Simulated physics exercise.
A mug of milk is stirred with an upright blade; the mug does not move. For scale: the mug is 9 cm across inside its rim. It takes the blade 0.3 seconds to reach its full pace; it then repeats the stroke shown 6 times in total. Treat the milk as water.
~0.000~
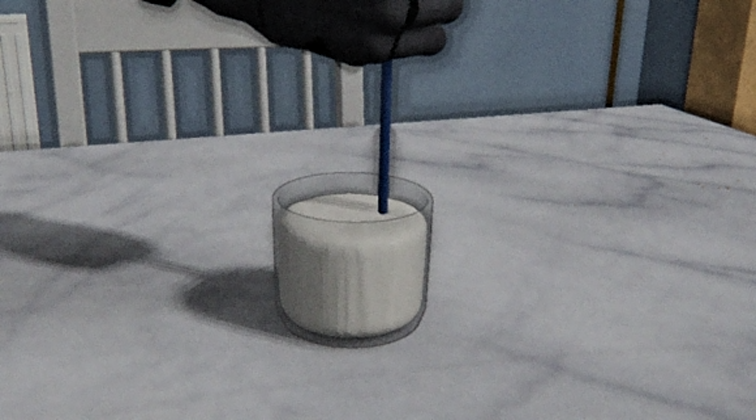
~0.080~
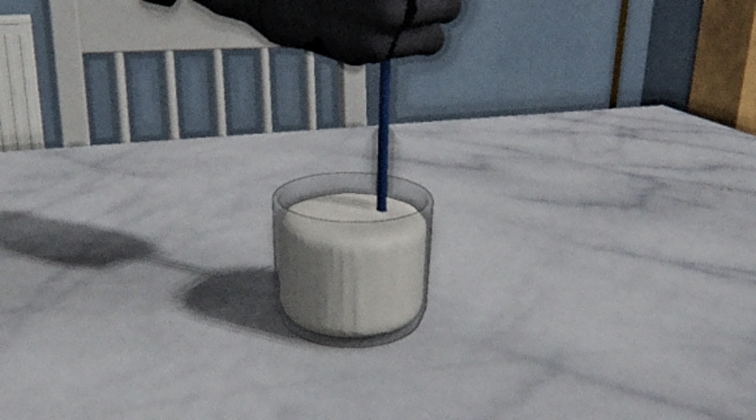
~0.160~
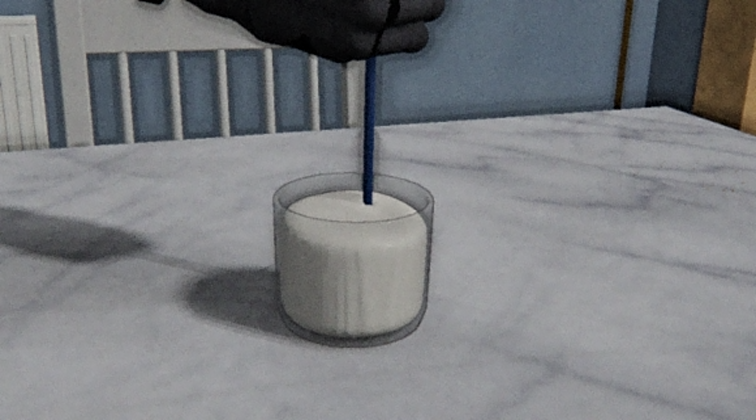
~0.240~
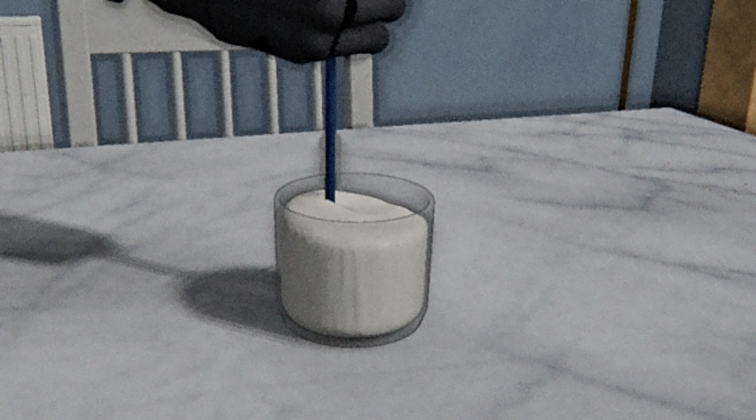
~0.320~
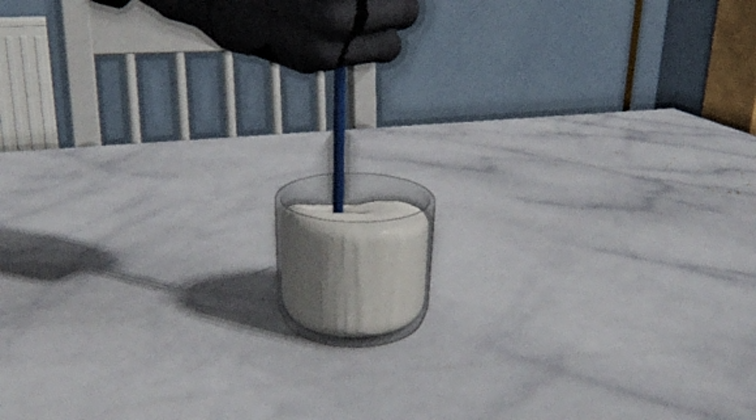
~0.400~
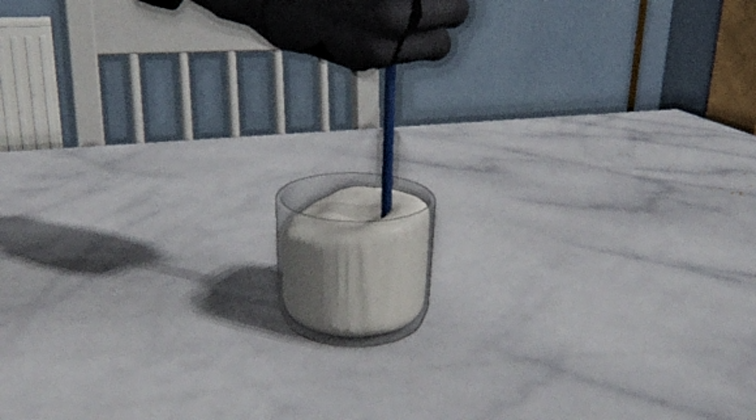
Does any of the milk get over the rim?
It is left short of liquid.
By 0.81 s 0 ml is over the rim.
By 1.21 s 6 ml is over the rim.
By 1.62 s 9 ml is over the rim.
By 2.02 s 9 ml is over the rim.
At rest 9 ml is over the rim.
